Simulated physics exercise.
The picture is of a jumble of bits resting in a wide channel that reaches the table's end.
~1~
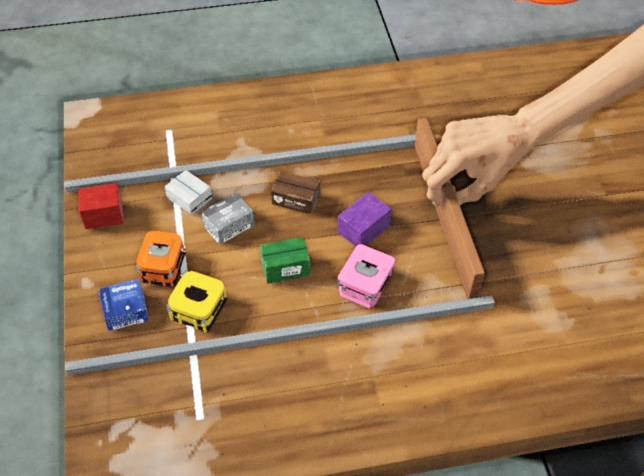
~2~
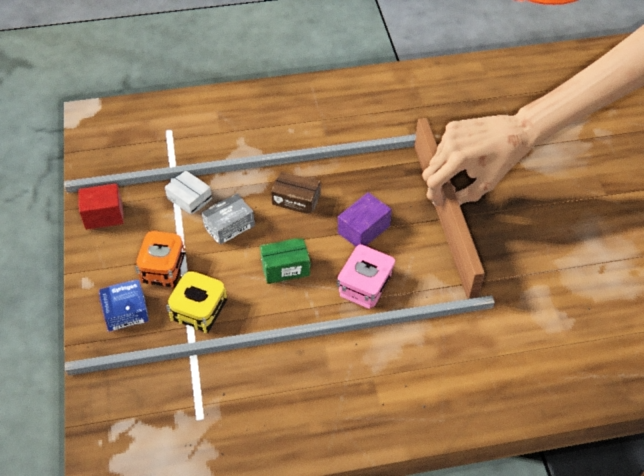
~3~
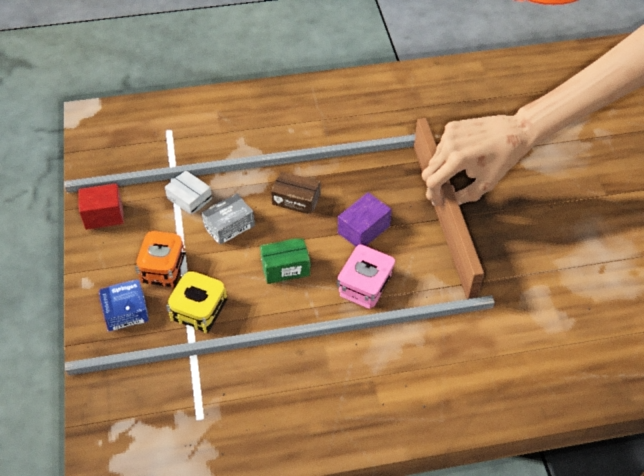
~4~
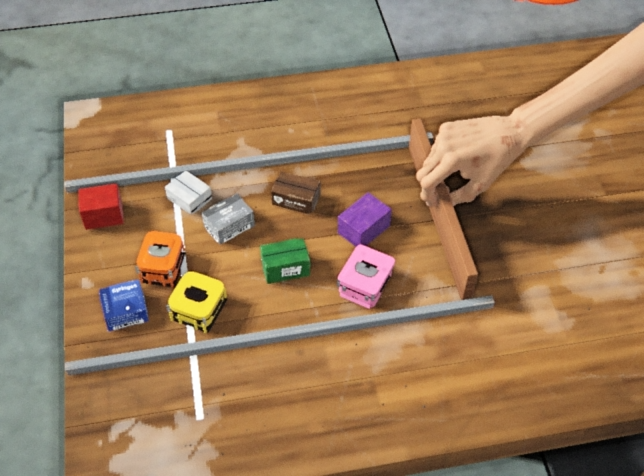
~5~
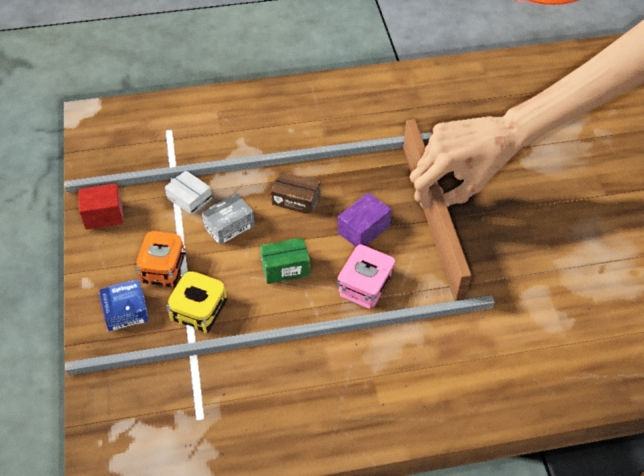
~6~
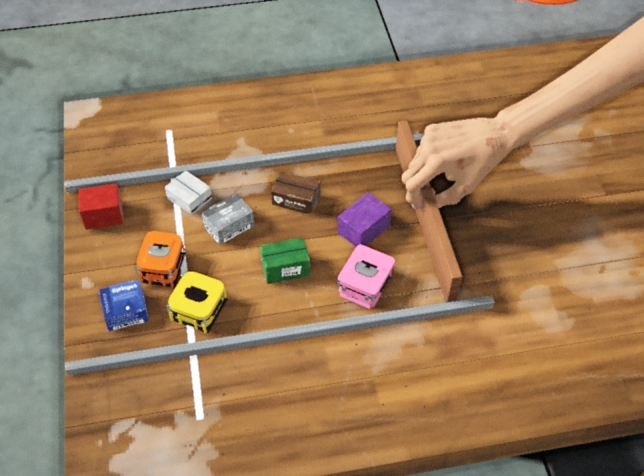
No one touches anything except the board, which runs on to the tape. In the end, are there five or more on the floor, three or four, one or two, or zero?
There are zero on the floor.
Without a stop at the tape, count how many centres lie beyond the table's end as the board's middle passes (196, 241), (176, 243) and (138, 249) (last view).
Counts: 0, 0, 2.
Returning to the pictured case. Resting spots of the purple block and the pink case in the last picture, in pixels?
The first near (158, 241), the second near (168, 319).
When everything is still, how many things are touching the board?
In total, 4.
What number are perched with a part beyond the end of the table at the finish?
I count 1 overhanging.
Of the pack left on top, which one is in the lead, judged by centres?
Blue box.
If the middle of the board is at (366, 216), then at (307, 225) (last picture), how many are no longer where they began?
2 at one spot and 4 at the other.
Early on, none off yet; red block at rest near (101, 207); blue box at rest near (124, 305); orange case at rest near (161, 259).
Finally, the number that fall off is zero.
